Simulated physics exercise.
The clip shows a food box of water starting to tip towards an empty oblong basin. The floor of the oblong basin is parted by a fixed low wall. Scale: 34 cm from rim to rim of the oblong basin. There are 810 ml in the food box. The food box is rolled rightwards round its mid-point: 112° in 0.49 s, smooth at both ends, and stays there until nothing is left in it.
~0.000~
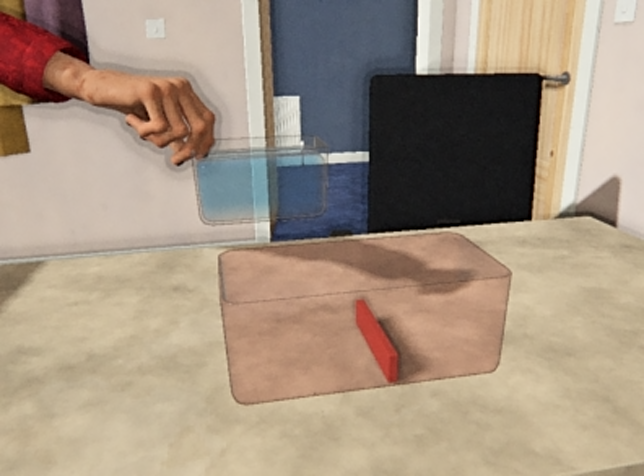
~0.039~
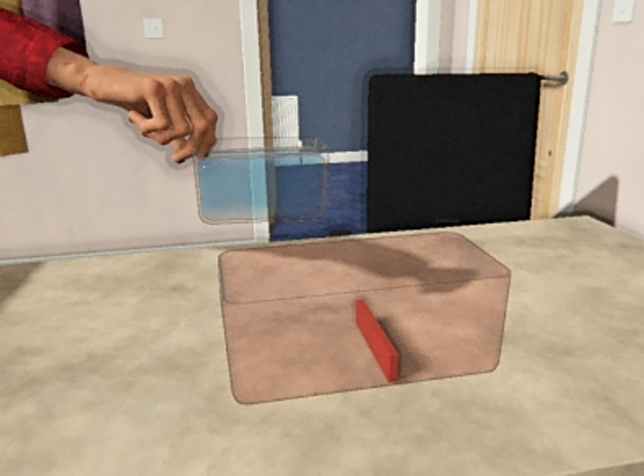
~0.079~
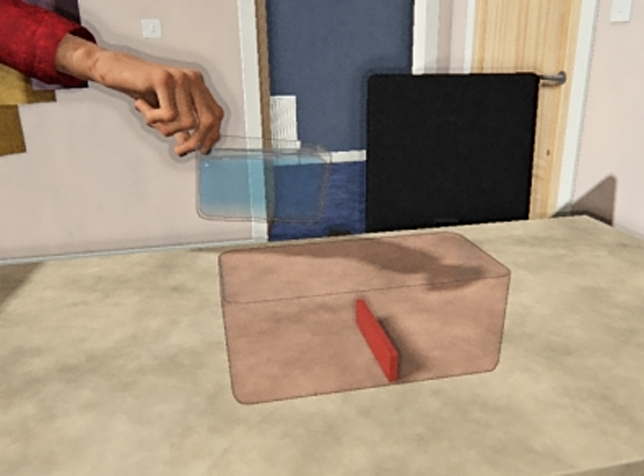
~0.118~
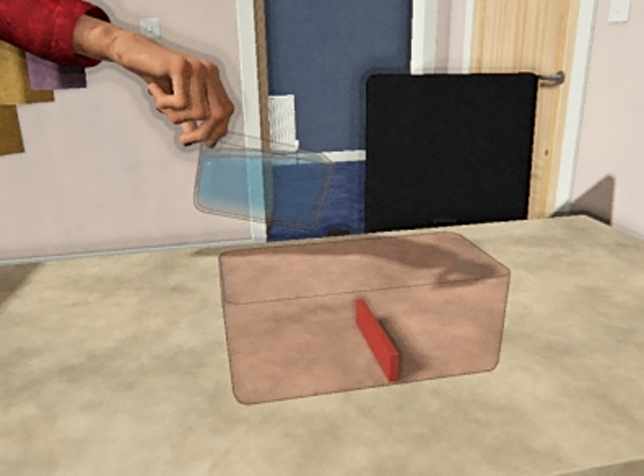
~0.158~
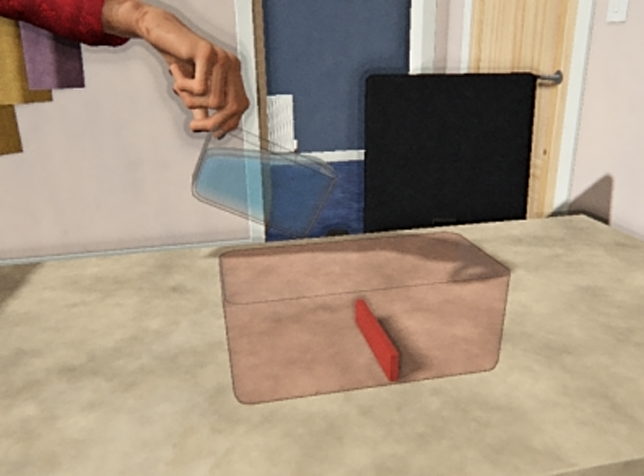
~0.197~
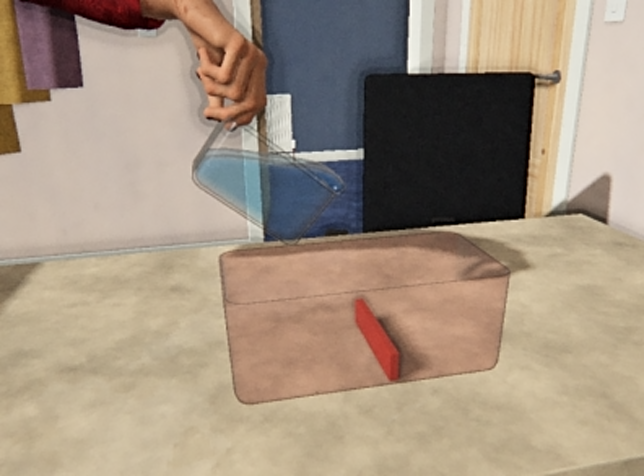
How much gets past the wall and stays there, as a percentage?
Roughly 32 per cent is past the wall.
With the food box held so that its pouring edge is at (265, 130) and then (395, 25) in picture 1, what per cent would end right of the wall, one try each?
First 20, then 75 per cent.
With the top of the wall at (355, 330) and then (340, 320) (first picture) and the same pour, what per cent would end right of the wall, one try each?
In turn about 50 and 70 per cent.
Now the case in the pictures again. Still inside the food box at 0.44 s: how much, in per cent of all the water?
Some 14 per cent.
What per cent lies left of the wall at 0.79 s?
About 64 per cent.
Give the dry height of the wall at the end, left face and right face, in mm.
Left about 20 mm, right about 26 mm.
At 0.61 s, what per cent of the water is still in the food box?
Near 2 in a hundred.
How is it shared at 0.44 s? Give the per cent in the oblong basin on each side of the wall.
Left about 38, right about 20.
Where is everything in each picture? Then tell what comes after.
The first frame shows tilt 0°; pouring edge (321, 143); surface from (196, 158) to (318, 151); the oblong basin's rim runs from (220, 277) to (484, 253); the wall's top is at (375, 326).
The second frame shows tilt 2°; pouring edge (322, 145); surface from (197, 158) to (319, 152).
The third frame shows tilt 7°; pouring edge (325, 151); surface from (199, 155) to (322, 155).
The fourth frame shows tilt 15°; pouring edge (328, 161); surface from (202, 155) to (325, 157).
The fifth frame shows tilt 26°; pouring edge (329, 174); surface from (201, 160) to (326, 165); 2 per cent is over the edge.
The sixth frame shows tilt 39°; pouring edge (328, 188); surface from (201, 156) to (313, 171); 8 per cent is over the edge.
After 0.44 s the tilt is 109° and 15 per cent is still to pour, 38 is left of the wall and 21 right of it.
After 0.61 s the tilt is 112° and 2 per cent is still to pour, 65 is left of the wall and 29 right of it.
After 0.79 s the tilt is 112° and 0 per cent is still to pour, 64 is left of the wall and 31 right of it.
After 0.99 s the tilt is 112° and 0 per cent is still to pour, 65 is left of the wall and 32 right of it.
In the end 65 per cent lies left of the wall, 32 right of it and 3 outside.
